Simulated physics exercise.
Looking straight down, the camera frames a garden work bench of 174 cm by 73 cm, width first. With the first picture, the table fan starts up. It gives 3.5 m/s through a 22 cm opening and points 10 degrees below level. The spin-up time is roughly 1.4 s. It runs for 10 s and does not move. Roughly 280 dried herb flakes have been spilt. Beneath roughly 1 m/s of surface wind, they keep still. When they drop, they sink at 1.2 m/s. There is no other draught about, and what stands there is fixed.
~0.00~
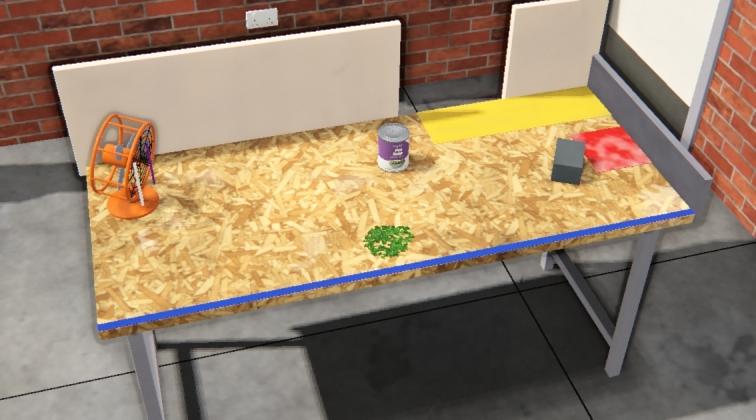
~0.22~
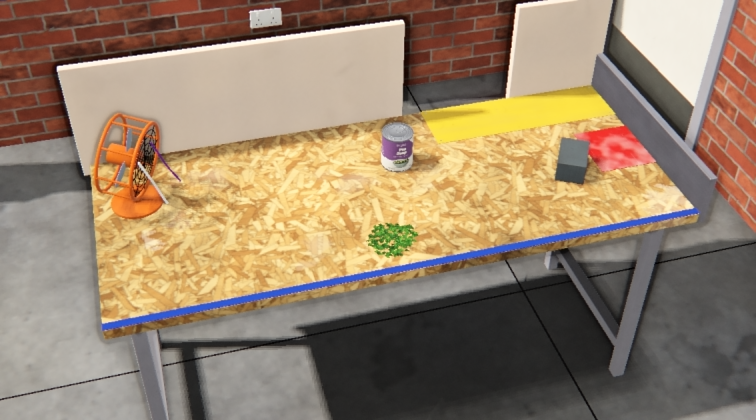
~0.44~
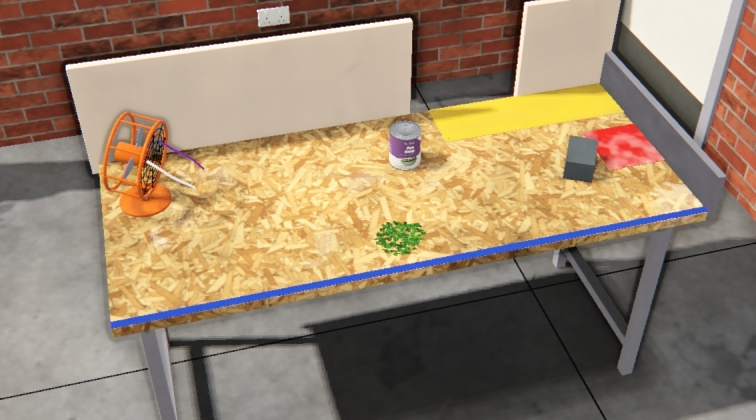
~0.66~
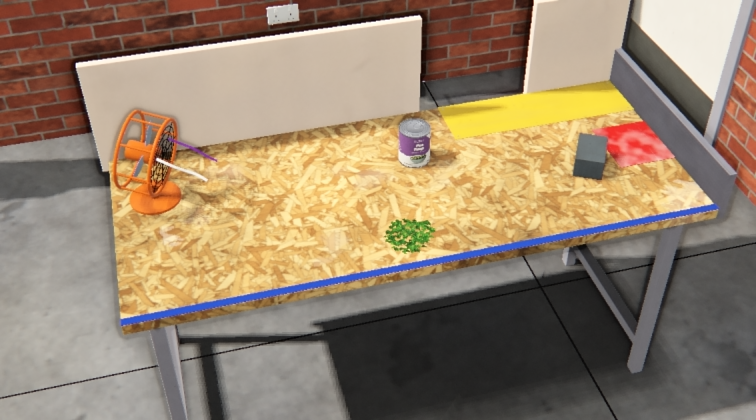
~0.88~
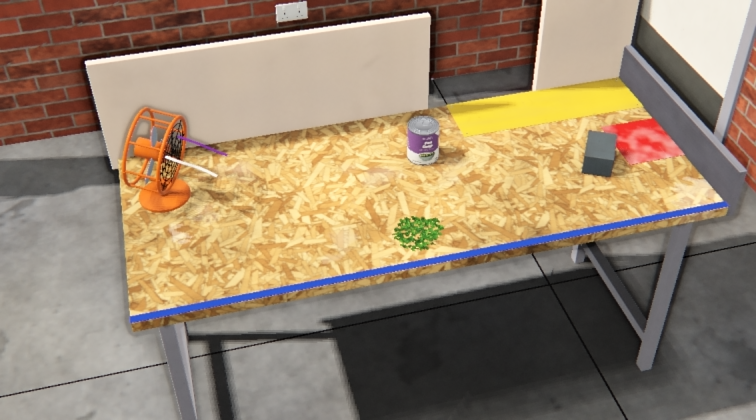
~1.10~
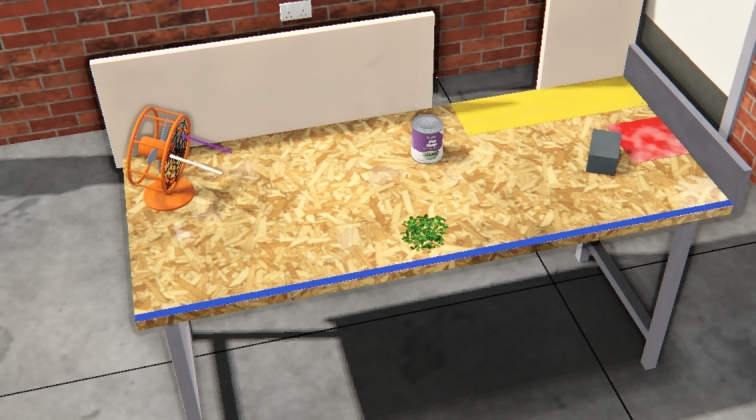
In the video, an orange table fan at the left of a wood-chip-patterned bench starts up while a small patch of green flakes lies still near the front edge; by the end, a few flakes have shifted slightly.
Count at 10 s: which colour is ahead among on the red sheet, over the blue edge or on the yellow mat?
The blue place is ahead.
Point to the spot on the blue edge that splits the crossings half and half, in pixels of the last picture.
Roughly at pixel (491, 253).
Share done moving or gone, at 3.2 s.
Near 100 %.
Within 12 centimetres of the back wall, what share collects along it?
0 %.
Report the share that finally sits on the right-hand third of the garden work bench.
I'd estimate around 0 per cent.
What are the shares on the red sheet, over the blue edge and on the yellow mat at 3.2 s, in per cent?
0 % red, 100 % blue, 0 % yellow.
After 2.0 s the count stands so, 0 % are on the yellow mat, 0 % on the red sheet and 100 % over the blue edge.
After 3.2 s the count stands so, 0 % are on the yellow mat, 0 % on the red sheet and 100 % over the blue edge.
After 5.5 s the count stands so, 0 % are on the yellow mat, 0 % on the red sheet and 100 % over the blue edge.
After 10.0 s, at the end, 0 % are on the yellow mat, 0 % on the red sheet and 100 % over the blue edge.
